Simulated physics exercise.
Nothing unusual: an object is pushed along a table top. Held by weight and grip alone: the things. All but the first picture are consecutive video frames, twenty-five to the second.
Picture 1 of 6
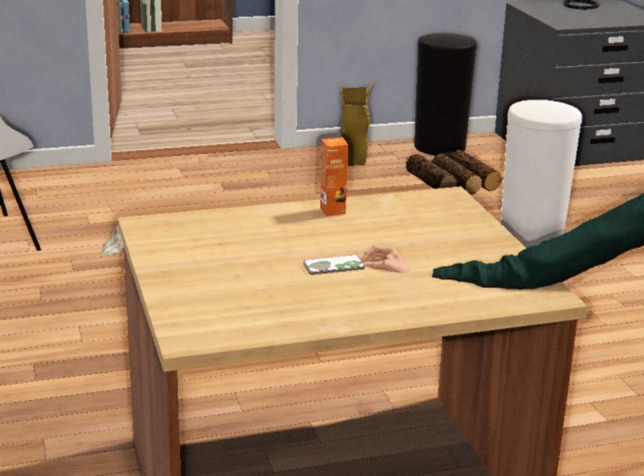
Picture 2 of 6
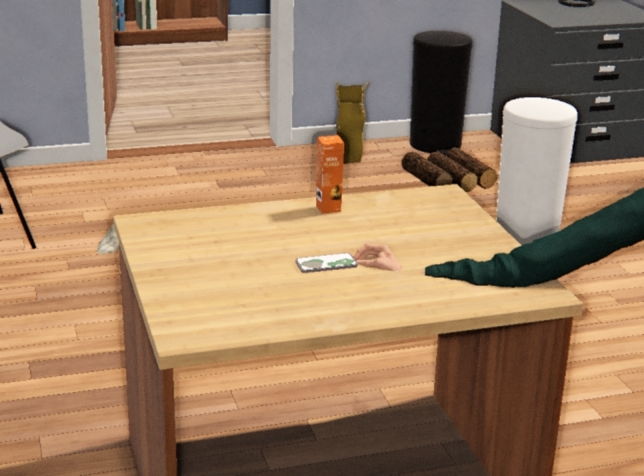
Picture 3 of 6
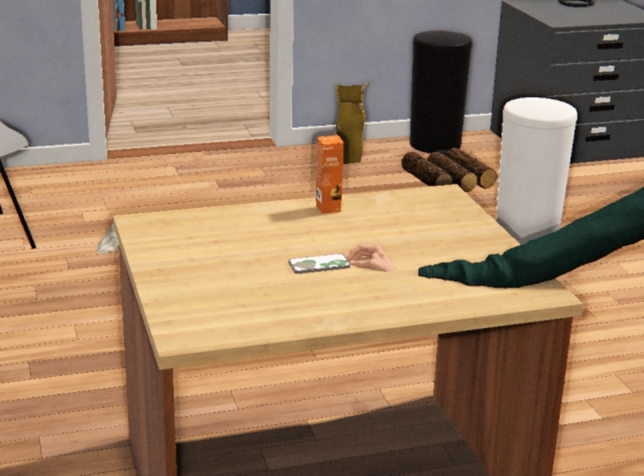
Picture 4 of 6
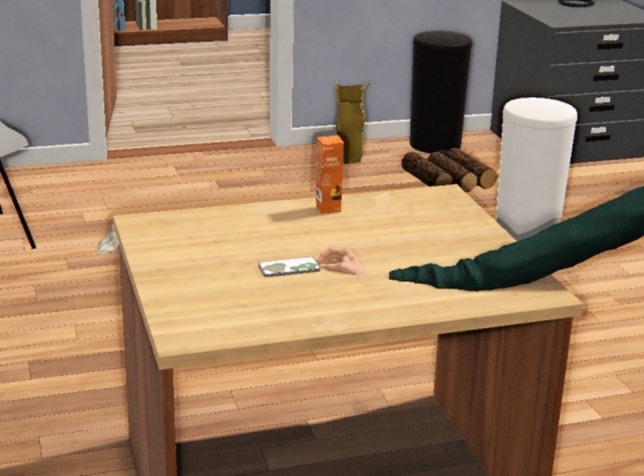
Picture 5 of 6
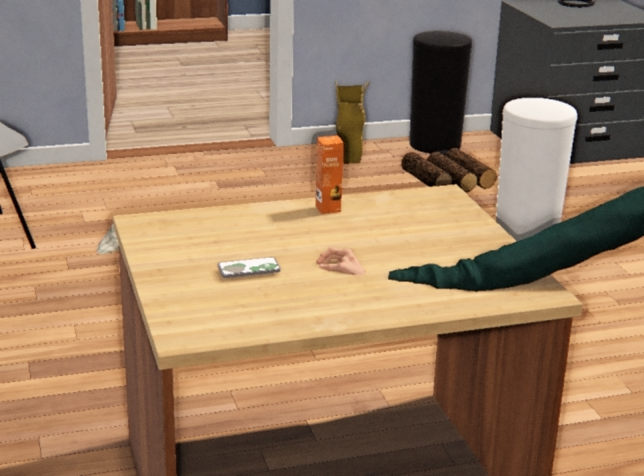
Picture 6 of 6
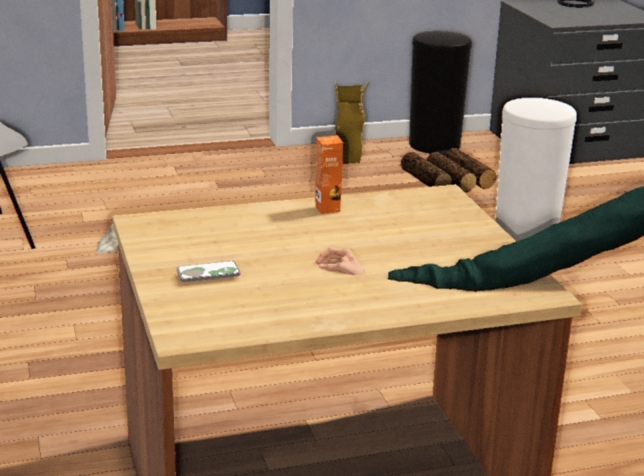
A hand in a dark green sleeve reaches in from the right and pushes a grey phone with a patterned top leftward across a pale wooden table, seen from above in a room with plank flooring. An orange carton stands at the table's back, with a green vase, logs, black and white bins and grey drawers beyond. The hand halts while the phone slides on alone, leftward, after a slight early view shift.
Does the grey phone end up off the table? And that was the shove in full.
Yes. It passes the edge.
Then, 0.10 s on from there, grey phone now off the table.
Then, 0.30 s on from there, things are still on the move.
Then, 0.40 s on from there, as before.
In the end, off the table, grey phone.
